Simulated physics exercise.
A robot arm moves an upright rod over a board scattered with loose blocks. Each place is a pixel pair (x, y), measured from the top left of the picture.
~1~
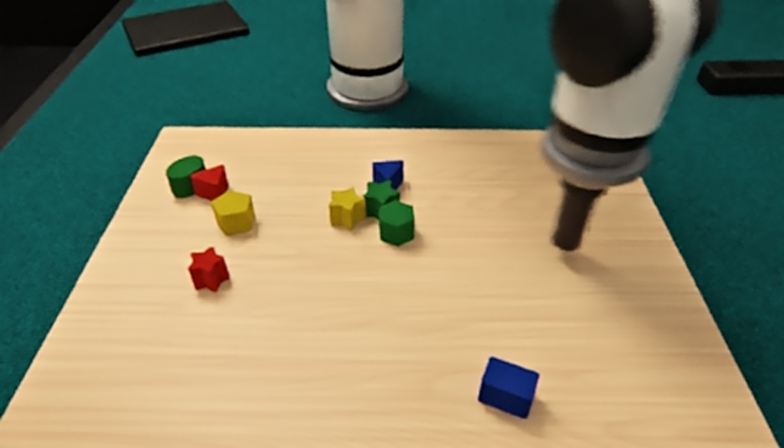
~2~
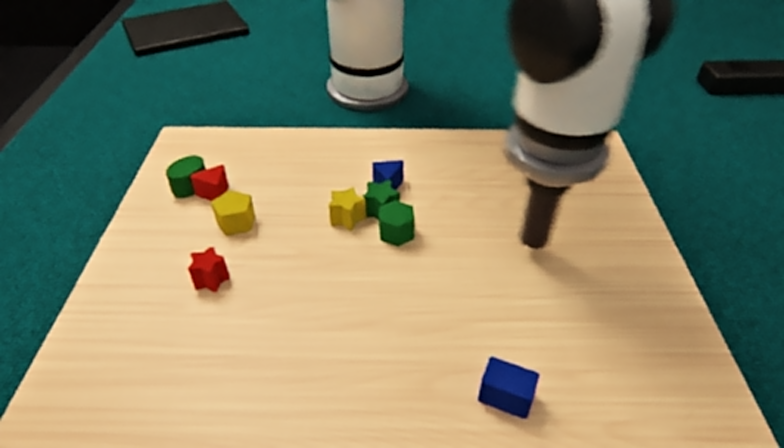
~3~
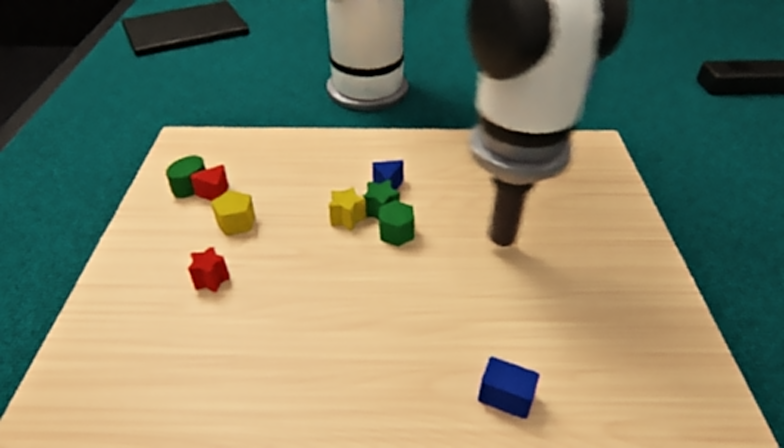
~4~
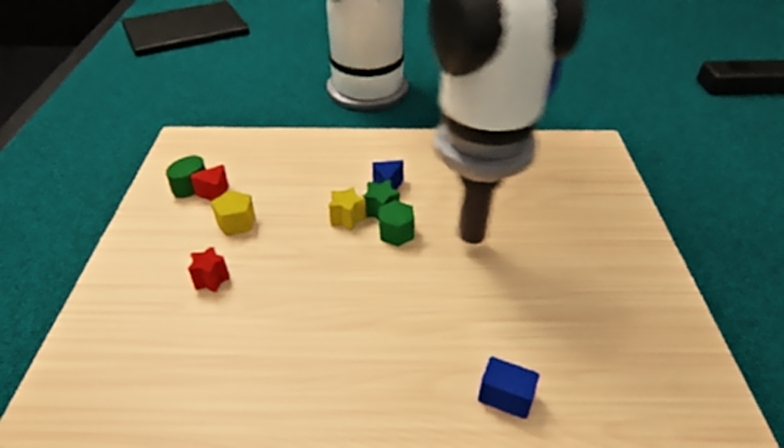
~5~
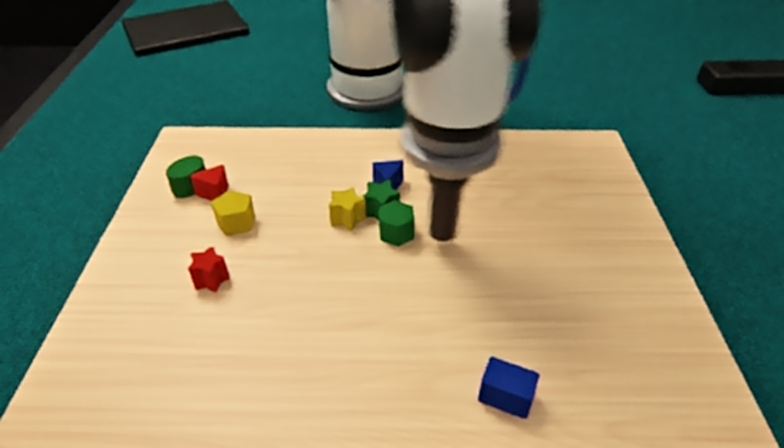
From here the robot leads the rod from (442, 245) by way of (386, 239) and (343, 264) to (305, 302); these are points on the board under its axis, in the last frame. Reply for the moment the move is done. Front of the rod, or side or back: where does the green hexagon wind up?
Slid off.
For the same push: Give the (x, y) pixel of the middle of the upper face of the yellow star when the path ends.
It comes to (326, 190).
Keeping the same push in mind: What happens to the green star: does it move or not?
Displaced.
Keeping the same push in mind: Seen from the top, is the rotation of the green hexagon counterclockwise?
No.
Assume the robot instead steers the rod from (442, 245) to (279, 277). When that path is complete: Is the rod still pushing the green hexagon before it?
Short answer: No.
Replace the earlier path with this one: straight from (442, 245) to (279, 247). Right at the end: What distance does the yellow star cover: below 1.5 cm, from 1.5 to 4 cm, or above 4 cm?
Between 1.5 and 4 cm.
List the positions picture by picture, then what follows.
In the first picture, rod tip at (566, 241); block tops, yellow star at (346, 198); green star at (381, 190); blue triangular piece at (388, 167); green hexagon at (397, 213).
In the second picture, rod at (534, 239); blocks unchanged.
In the third picture, rod at (503, 237); blocks unchanged.
In the fourth picture, rod at (472, 234); blocks unchanged.
In the fifth picture, rod at (443, 232); yellow star at (346, 198); green star at (381, 190); blue triangular piece at (388, 167); green hexagon at (397, 213).
The first path, step by step. One third of the way, rod at (385, 227); yellow star at (333, 194); green star at (370, 186), turned 60° clockwise; green hexagon at (359, 205), turned 20° clockwise.
Two thirds of the way, rod at (342, 252); yellow star at (326, 190); green star at (370, 186), turned 65° clockwise; green hexagon at (347, 206), turned 50° clockwise.
At the end, rod at (303, 289); yellow star at (326, 190); green star at (370, 186), turned 65° clockwise; blue triangular piece in place; green hexagon at (347, 206), turned 50° clockwise.
